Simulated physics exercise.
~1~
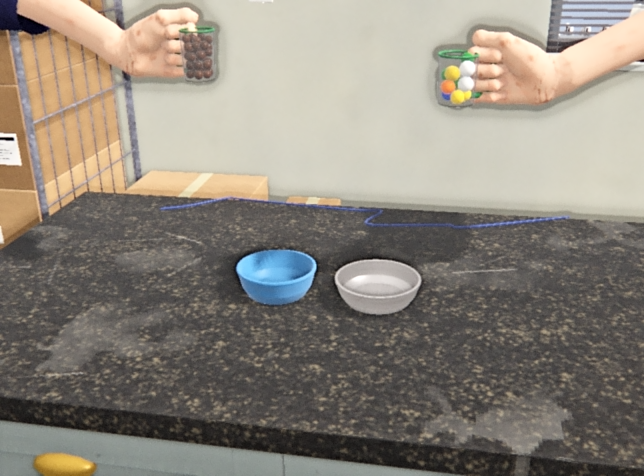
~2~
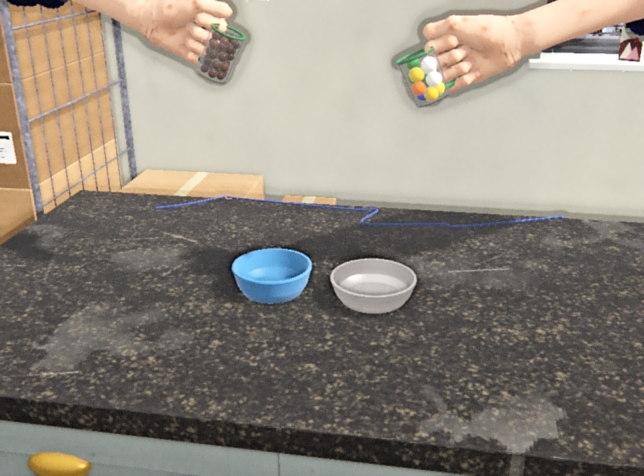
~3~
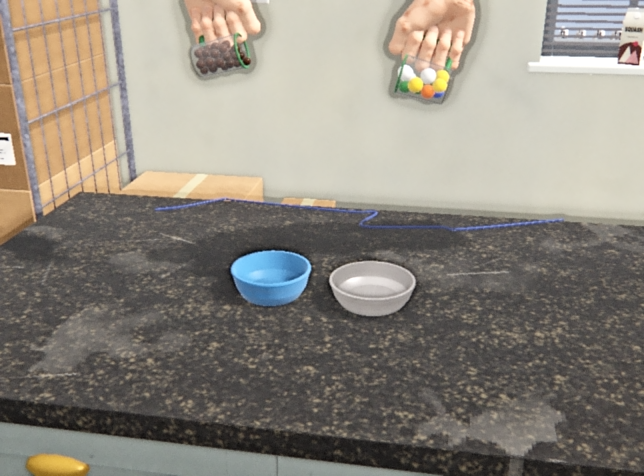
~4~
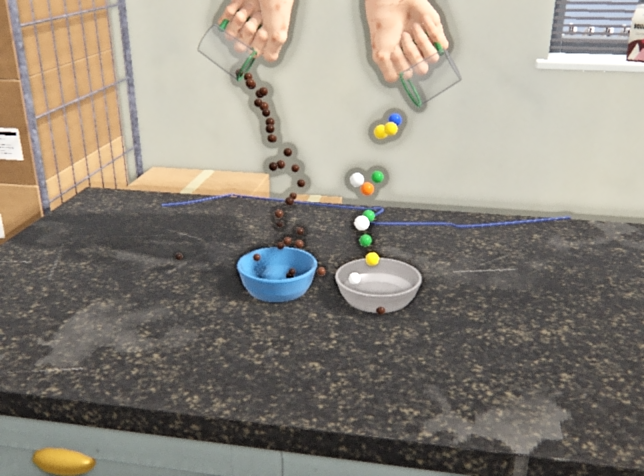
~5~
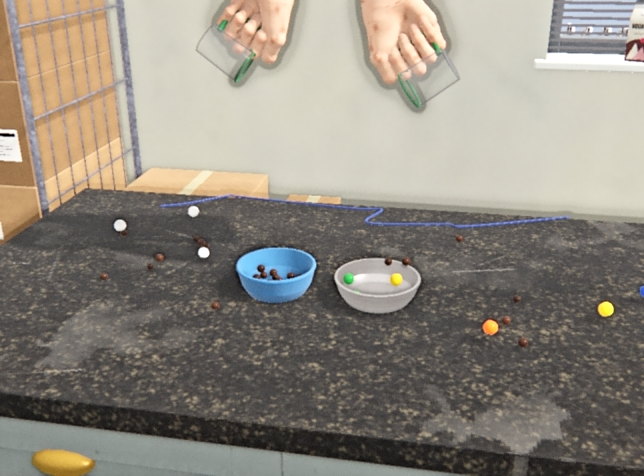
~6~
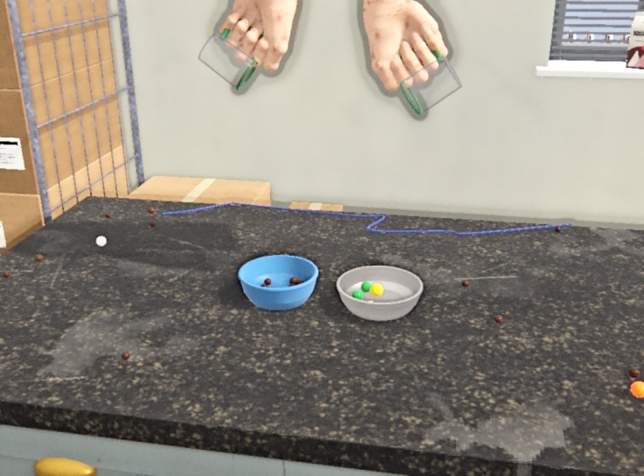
To begin with, two hands hold clear cups above a dark speckled counter, the left one full of small brown balls and the right one full of larger colourful balls. The hands tilt the cups until they lie on their sides, with everything still inside. Then both cups turn upside down, and the balls stream down toward a blue bowl and a grey bowl. Many bounce out and scatter across the counter. By the end, some brown balls sit in the blue bowl and a few green and yellow ones in the grey, while others lie strewn around.
